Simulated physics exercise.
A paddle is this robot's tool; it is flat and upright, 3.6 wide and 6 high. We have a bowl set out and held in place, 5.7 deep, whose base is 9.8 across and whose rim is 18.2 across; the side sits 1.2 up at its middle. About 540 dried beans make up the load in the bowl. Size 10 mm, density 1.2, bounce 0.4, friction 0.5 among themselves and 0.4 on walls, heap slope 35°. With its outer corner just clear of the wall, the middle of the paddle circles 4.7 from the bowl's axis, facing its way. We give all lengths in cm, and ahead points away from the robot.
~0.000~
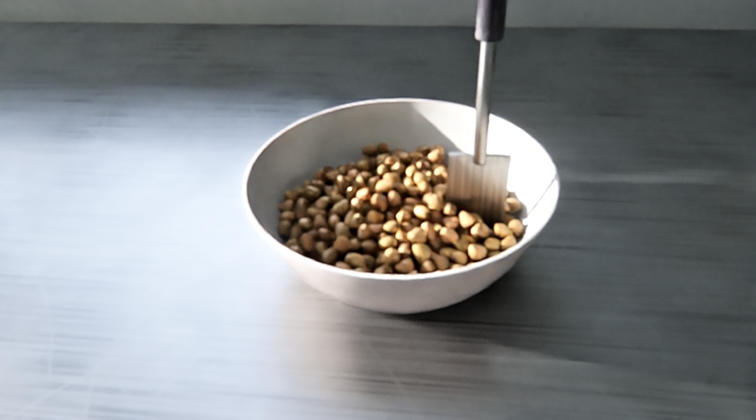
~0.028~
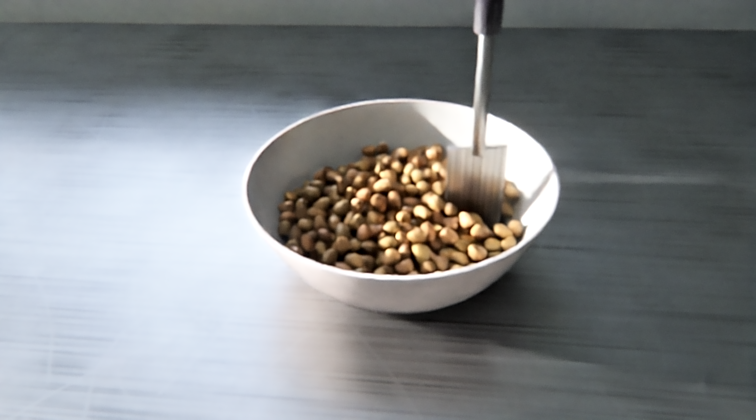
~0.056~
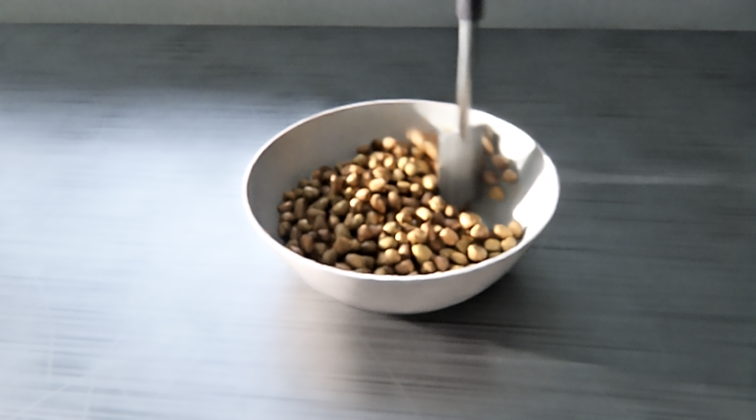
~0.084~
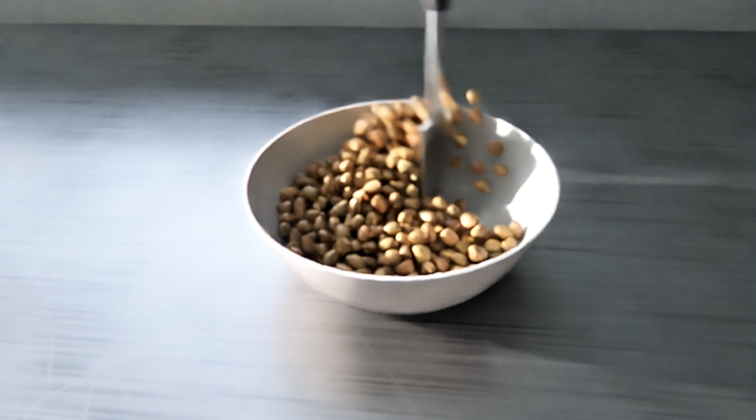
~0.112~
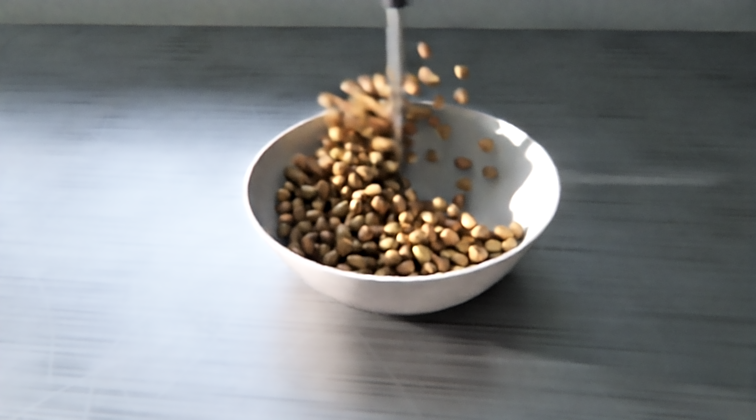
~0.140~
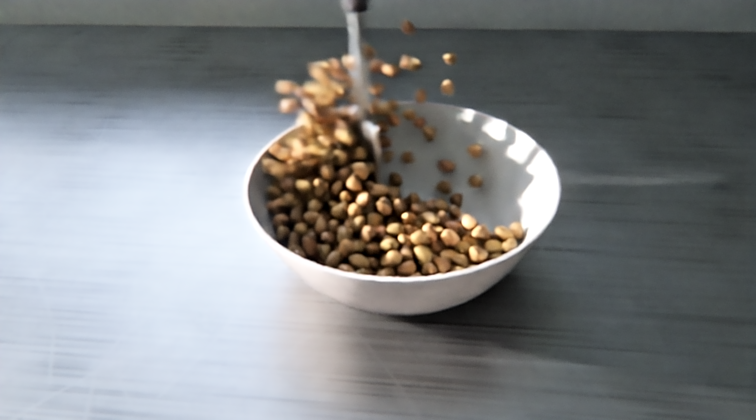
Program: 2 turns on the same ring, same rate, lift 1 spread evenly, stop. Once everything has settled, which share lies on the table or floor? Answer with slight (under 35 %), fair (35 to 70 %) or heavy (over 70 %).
Fair.
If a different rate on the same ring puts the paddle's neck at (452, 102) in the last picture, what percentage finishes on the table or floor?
I'd put it close to 15 per cent.
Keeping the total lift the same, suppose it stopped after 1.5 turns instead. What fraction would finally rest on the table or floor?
Roughly 40 percent would end up there.
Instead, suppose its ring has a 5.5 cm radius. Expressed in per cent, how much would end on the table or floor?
Then about 45 per cent.
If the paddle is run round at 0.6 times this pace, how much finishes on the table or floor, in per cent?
Roughly 30 per cent.
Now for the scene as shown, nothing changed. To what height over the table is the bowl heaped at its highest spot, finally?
Measured height: Some 4.0 cm.
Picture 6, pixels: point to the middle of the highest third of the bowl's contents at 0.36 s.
Centre estimate: Approx. (505, 180) px.
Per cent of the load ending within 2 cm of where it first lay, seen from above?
Around 5 per cent.
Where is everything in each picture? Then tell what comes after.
The first frame shows the paddle neck at (482, 132), 0° round; upper third of the load around (395, 205), from x 285 to 515, top at y 150; 537 in the bowl.
The second frame shows the paddle neck at (480, 124), 10° round; upper third of the load around (395, 201), from x 285 to 515, top at y 150.
The third frame shows the paddle neck at (464, 107), 38° round; upper third of the load around (394, 185), from x 285 to 515, top at y 130.
The fourth frame shows the paddle neck at (435, 95), 67° round; upper third of the load around (382, 171), from x 285 to 515, top at y 85.
The fifth frame shows the paddle neck at (398, 92), 96° round; upper third of the load around (365, 160), from x 285 to 515, top at y 50; 532 in the bowl, 5 in flight or on the tool.
The sixth frame shows the paddle neck at (362, 97), 125° round; upper third of the load around (337, 154), from x 270 to 515, top at y 30; 517 in the bowl, 20 in flight or on the tool.
After 0.36 s, 355° round, highest piece 10 above the table; 363 in the bowl, 90 on the table or floor, 84 in flight or on the tool.
After 0.58 s, 224° round, highest piece 10 above the table; 282 in the bowl, 233 on the table or floor, 22 in flight or on the tool.
After 0.89 s, 0° round, highest piece 4 above the table; 271 on the table or floor, 266 in the bowl.
After 1.59 s, 0° round, highest piece 4 above the table; 271 on the table or floor, 266 in the bowl.
In the end, 271 on the table or floor, 266 in the bowl. That is 50 % on the table or floor.
